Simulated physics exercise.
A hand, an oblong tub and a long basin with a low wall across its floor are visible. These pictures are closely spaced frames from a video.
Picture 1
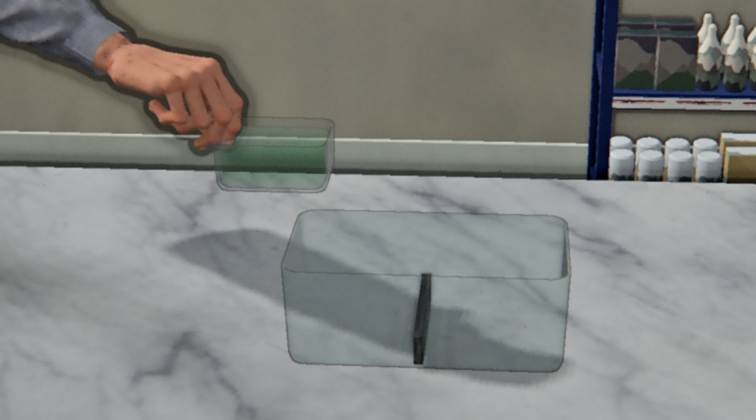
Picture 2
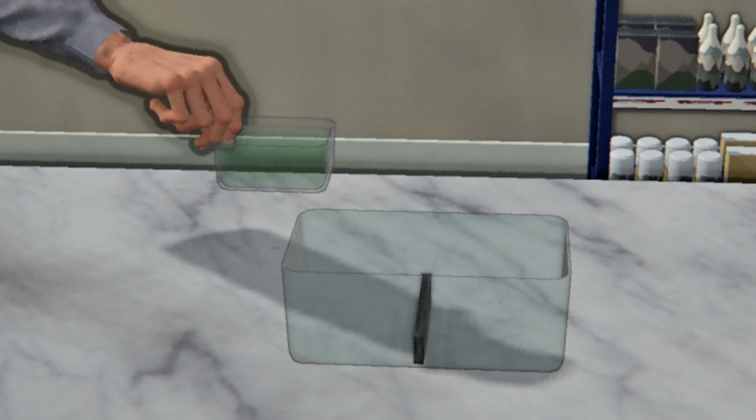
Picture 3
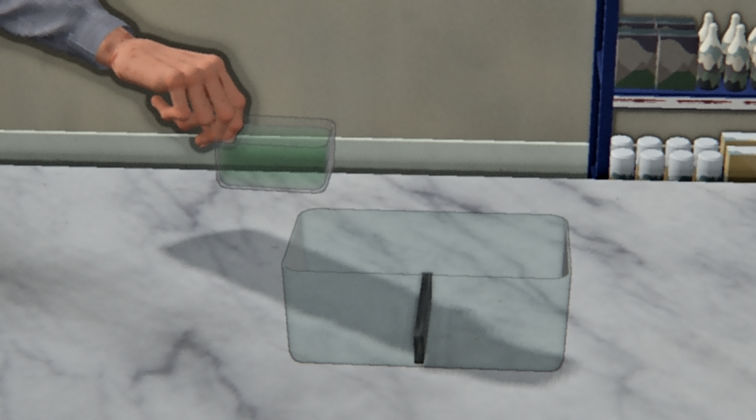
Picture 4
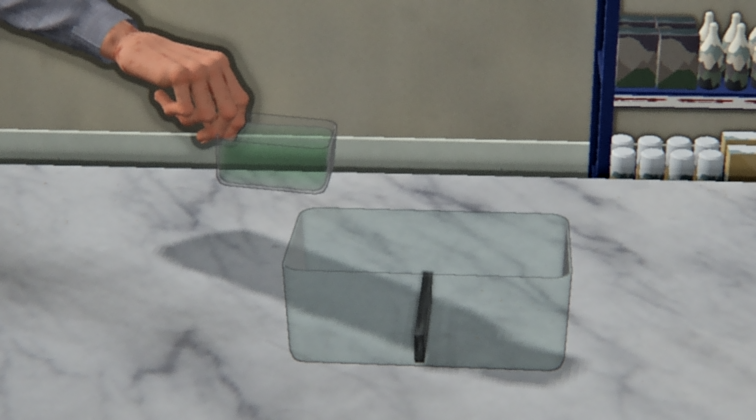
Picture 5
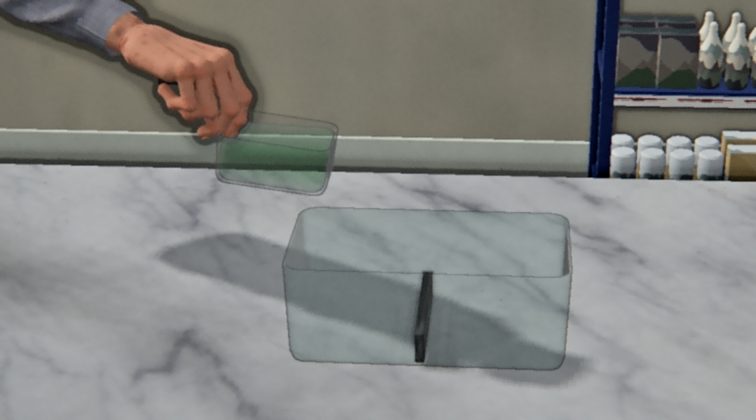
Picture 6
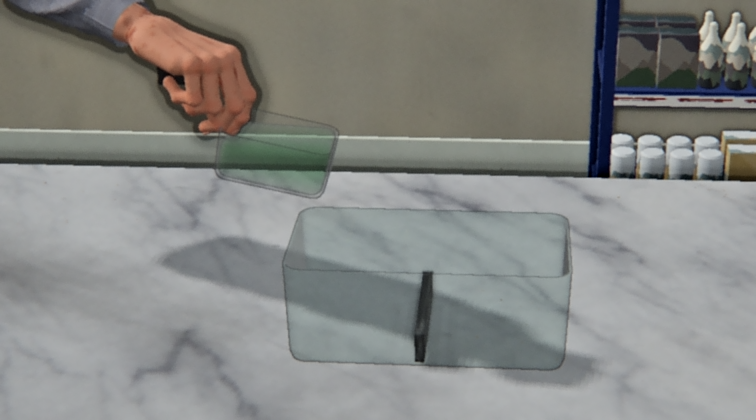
A hand holding a small clear tub of green liquid slowly tilted it a little, its right side dipping, above a marble counter where a long, see-through basin with a low dark divider stayed still.
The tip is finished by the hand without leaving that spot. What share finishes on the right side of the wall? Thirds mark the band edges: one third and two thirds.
I would say less than a third ends up on that side.
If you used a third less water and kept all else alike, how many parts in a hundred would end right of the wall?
I'd say roughly 5 percent.
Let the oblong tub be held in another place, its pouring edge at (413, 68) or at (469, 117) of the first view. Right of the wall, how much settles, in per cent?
Roughly 85 percent on the first try and 95 percent on the second.
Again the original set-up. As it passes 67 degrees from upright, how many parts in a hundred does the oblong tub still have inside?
Near 35 in a hundred still remains.
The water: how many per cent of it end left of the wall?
Around 95 %.
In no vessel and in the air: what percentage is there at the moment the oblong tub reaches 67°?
Close to 35 per cent.
A moment on, the tilt is 67° and 36 per cent is still to pour, 29 is left of the wall and 0 right of it.
Next, the tilt is 100° and 6 per cent is still to pour, 86 is left of the wall and 3 right of it.
Then the tilt is 106° and 0 per cent is still to pour, 95 is left of the wall and 5 right of it.
Later the tilt is 106° and 0 per cent is still to pour, 95 is left of the wall and 5 right of it.
At rest 95 per cent lies left of the wall, 5 right of it and 0 outside.
